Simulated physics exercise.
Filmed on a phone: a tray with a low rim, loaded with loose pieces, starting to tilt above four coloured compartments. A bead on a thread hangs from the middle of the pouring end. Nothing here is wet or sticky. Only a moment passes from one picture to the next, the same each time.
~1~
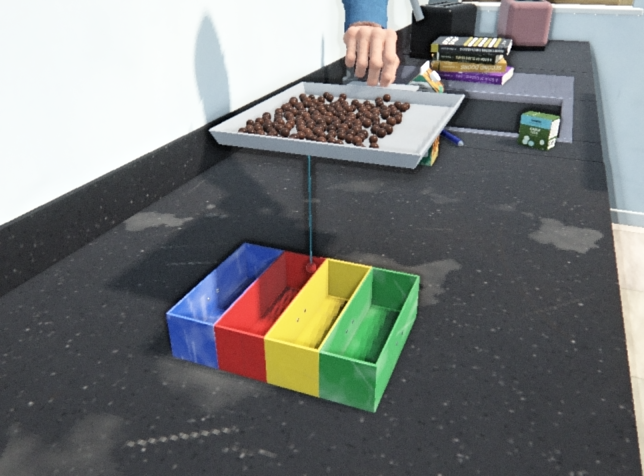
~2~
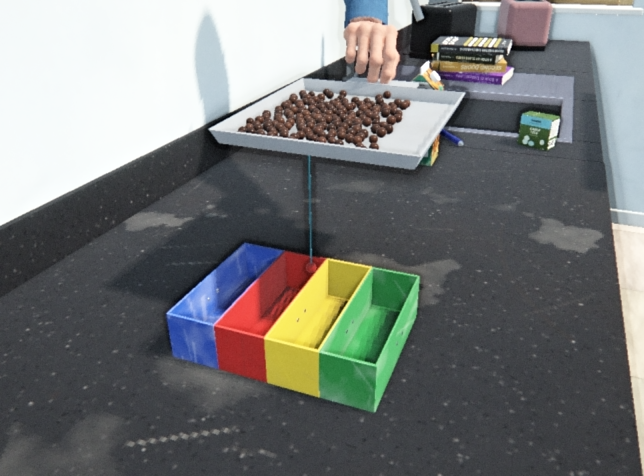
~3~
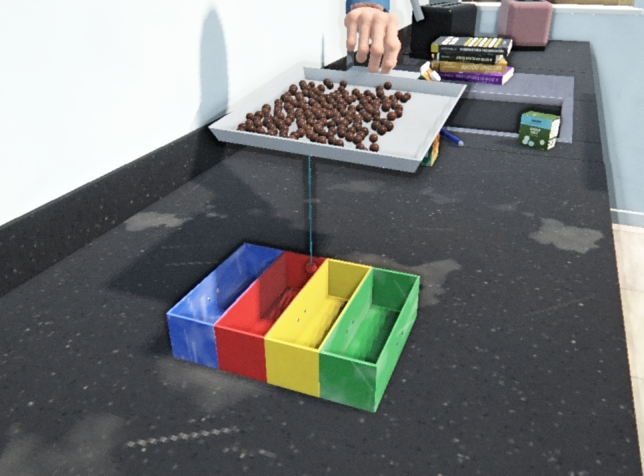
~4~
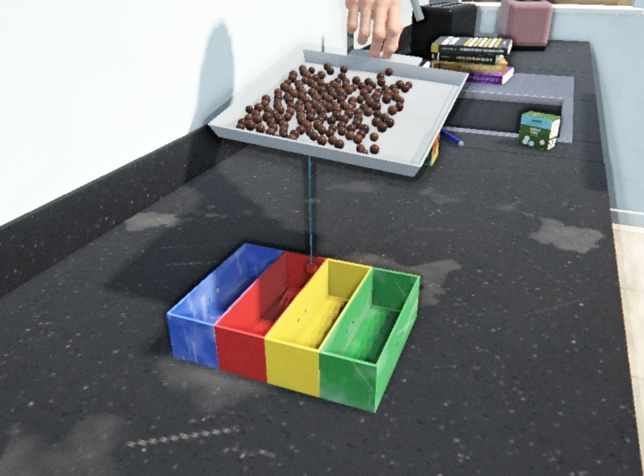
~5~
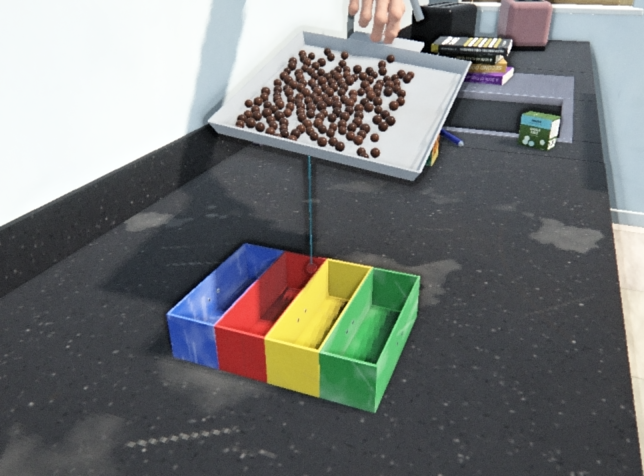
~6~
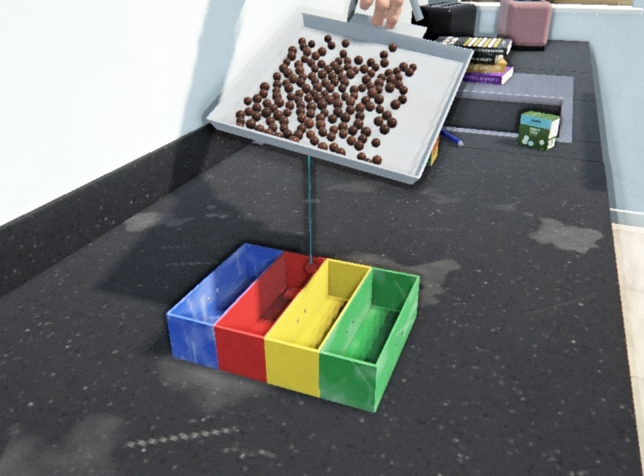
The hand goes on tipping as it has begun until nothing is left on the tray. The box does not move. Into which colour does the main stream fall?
The green cell gets the most.
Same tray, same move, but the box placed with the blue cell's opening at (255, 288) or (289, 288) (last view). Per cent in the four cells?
The first gives 90 %, the second 100 %.
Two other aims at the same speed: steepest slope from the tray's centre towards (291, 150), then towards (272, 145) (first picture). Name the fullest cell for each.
The first try: The cell in blue. The second: Blue.
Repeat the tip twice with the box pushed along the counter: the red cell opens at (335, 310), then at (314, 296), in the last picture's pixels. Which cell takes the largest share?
The first try: That yellow cell. The second: The green cell.
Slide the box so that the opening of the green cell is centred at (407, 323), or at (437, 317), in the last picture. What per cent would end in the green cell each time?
About 50 and 30 per cent.
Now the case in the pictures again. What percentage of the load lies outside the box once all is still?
Close to 50 per cent.
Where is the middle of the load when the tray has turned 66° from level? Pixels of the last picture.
At about (385, 206).
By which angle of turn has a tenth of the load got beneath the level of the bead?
Around 60° of tilt.
Soon after the last picture, tray tipped steeply; about half on the tray; a small part in the green cell; a stray few in the yellow cell; a stray few in the red cell; about half falling or outside the box.
A little later, tray tipped past a quarter turn; about half in the green cell; a small part in the yellow cell; a stray few in the red cell; about half falling or outside the box.
Later still, tray tipped past a quarter turn; about half in the green cell; a small part in the yellow cell; a stray few in the red cell; about half falling or outside the box.
By the end, tray tipped past a quarter turn; about half in the green cell; a small part in the yellow cell; a stray few in the red cell; none in the blue cell; about half outside the box.
